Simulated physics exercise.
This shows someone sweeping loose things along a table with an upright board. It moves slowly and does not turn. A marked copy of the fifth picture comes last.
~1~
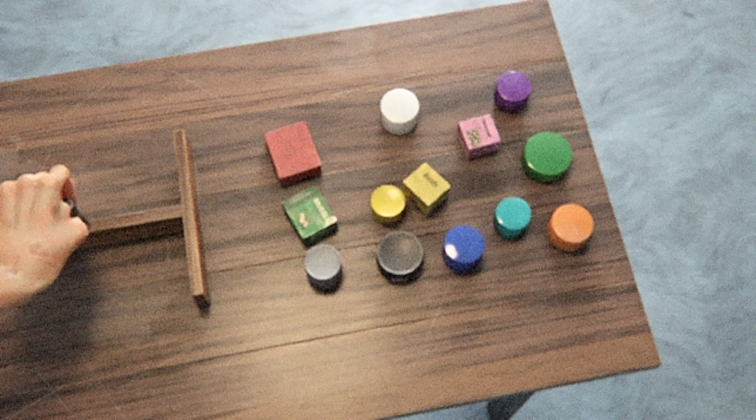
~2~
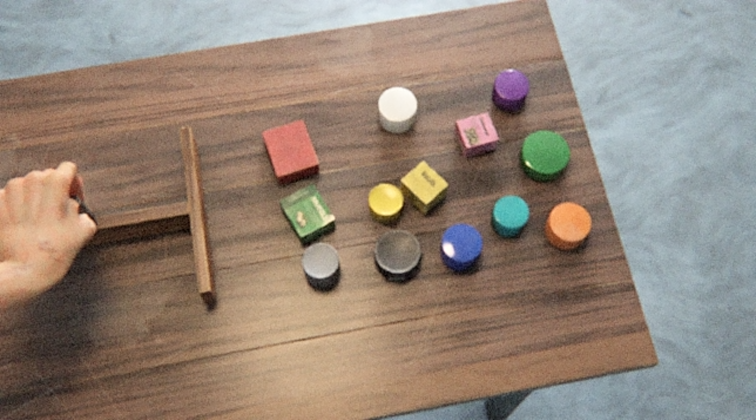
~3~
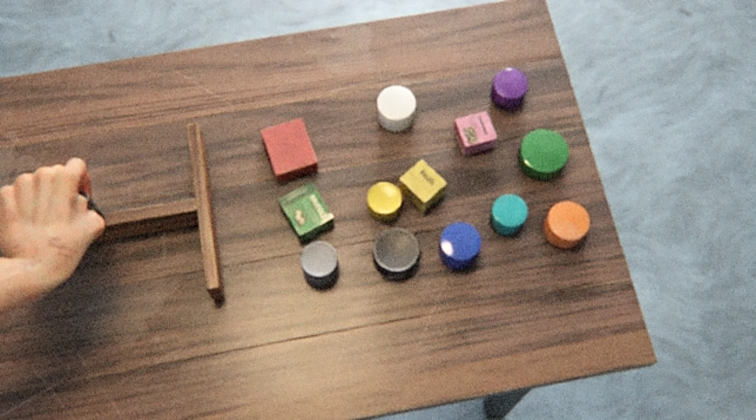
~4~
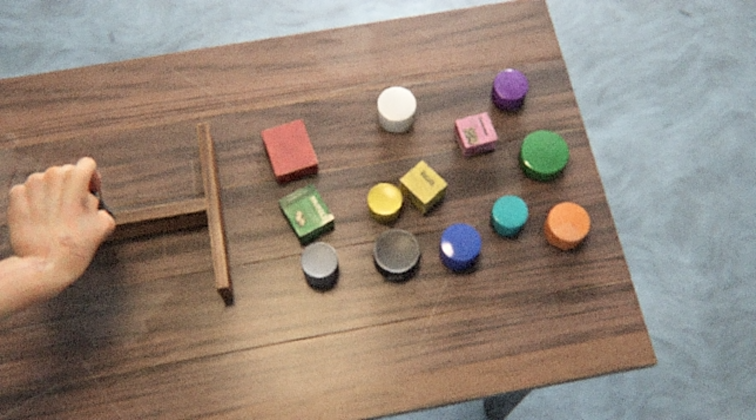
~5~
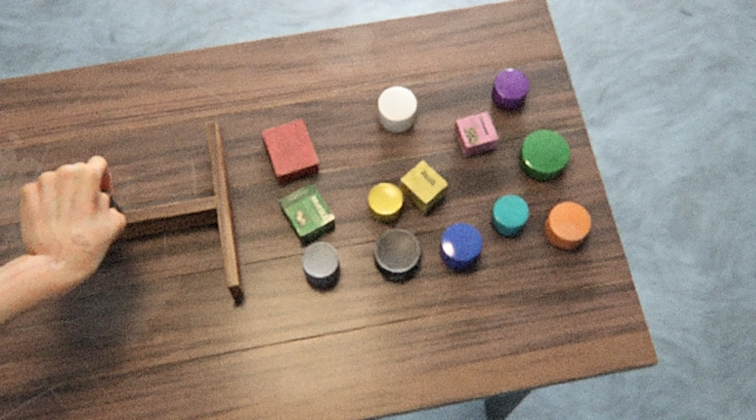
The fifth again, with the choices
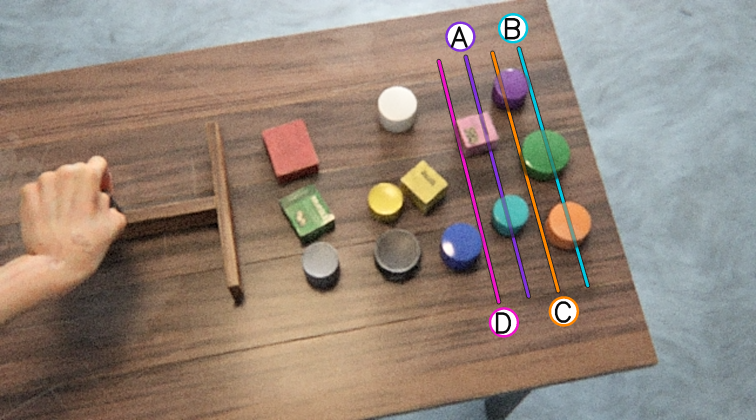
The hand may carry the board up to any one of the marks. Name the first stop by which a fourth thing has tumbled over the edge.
Up to line B.
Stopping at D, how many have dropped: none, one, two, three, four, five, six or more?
The count is none.
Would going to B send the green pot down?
By then, yes.
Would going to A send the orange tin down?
No.
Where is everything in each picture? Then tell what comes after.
The first picture shows turquoise pot (512, 218); pink packet (478, 137); red block (293, 154).
The second picture shows board (194, 206); grey tub (322, 266).
The third picture shows board (202, 203); yellow packet (423, 186).
The fourth picture shows board (212, 202); yellow jar (385, 203).
The fifth picture shows board (221, 201); purple pot (510, 90); orange tin (567, 226); blue pot (460, 247).
On the copy, A at (495, 170); B at (551, 161); C at (524, 165); D at (467, 175).
On B. First, board (344, 180); blue pot (464, 246); black jar (421, 250).
Then, board (463, 160); green pot (562, 155); orange tin (582, 226).
Finally, board (554, 144); yellow packet over the edge; turquoise pot over the edge; seven fallen.
By contrast, A drops none; C drops only three; D drops none.
